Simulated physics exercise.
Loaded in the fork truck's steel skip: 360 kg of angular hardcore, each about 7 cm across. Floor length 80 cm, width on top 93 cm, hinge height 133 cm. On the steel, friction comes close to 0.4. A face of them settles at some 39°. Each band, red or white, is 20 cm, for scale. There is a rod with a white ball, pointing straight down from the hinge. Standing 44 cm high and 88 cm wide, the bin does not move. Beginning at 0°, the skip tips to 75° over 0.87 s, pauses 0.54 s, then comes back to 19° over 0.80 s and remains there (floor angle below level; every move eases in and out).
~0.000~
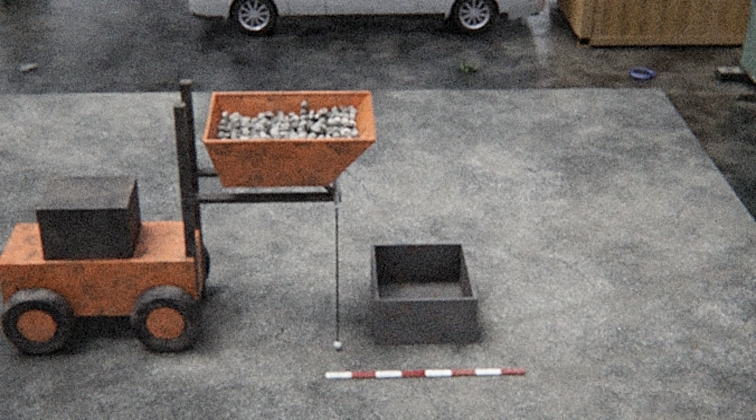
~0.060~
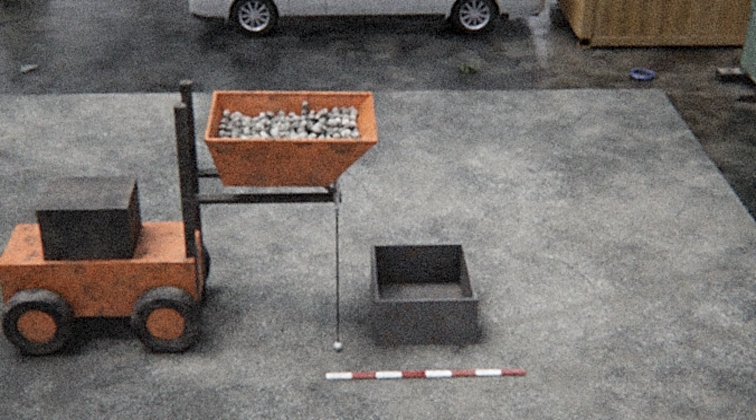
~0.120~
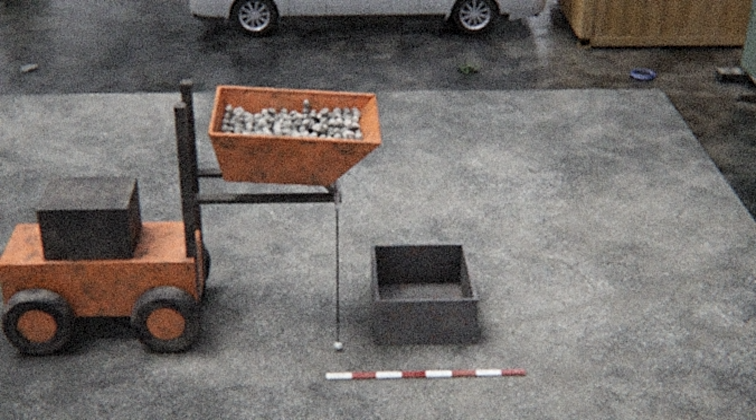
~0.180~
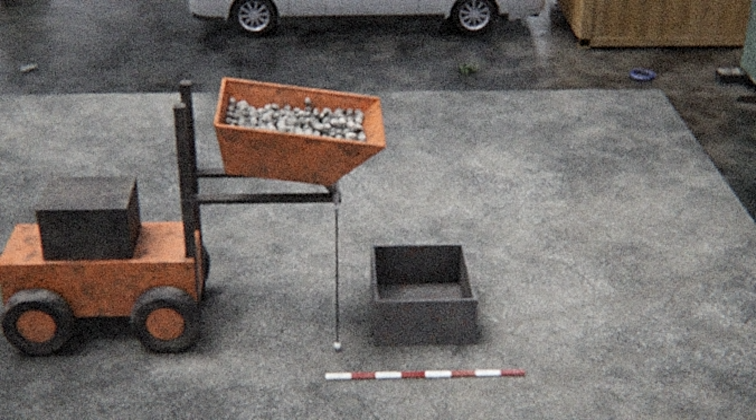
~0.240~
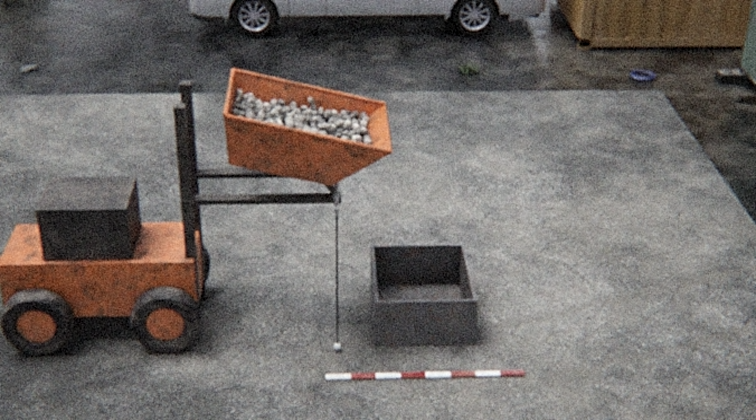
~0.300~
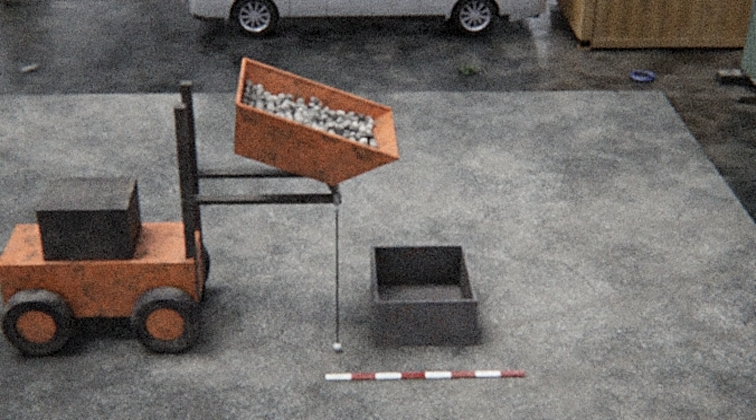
An orange skip full of grey stones, held up by a small fork truck, tilted slowly down to the right while the truck and the dark open bin on the ground stayed still.
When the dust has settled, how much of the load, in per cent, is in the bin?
35 %.
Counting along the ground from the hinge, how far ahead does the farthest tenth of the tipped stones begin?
Roughly 190 centimetres ahead of it along the ground.
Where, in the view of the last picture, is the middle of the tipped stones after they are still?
Around (484, 309).
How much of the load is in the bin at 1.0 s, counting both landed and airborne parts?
About 15 per cent by then.
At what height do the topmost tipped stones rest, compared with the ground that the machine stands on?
Near 34 cm up from the ground.
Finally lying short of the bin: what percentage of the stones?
Roughly 0 per cent.
After 0.6 s the floor is at 63°; 100 % in the skip; the foremost stones are at (406, 181).
After 1.0 s the floor is at 75°; 83 % in the skip, 14 % in the bin, 3 % beside or beyond the bin; the foremost stones are at (464, 234).
After 2.7 s the floor is at 19°; 7 % in the skip, 35 % in the bin, 57 % beside or beyond the bin; the foremost stones are at (668, 305).
After 5.1 s the floor is at 19°; 7 % in the skip, 35 % in the bin, 57 % beside or beyond the bin; the foremost stones are at (668, 305).
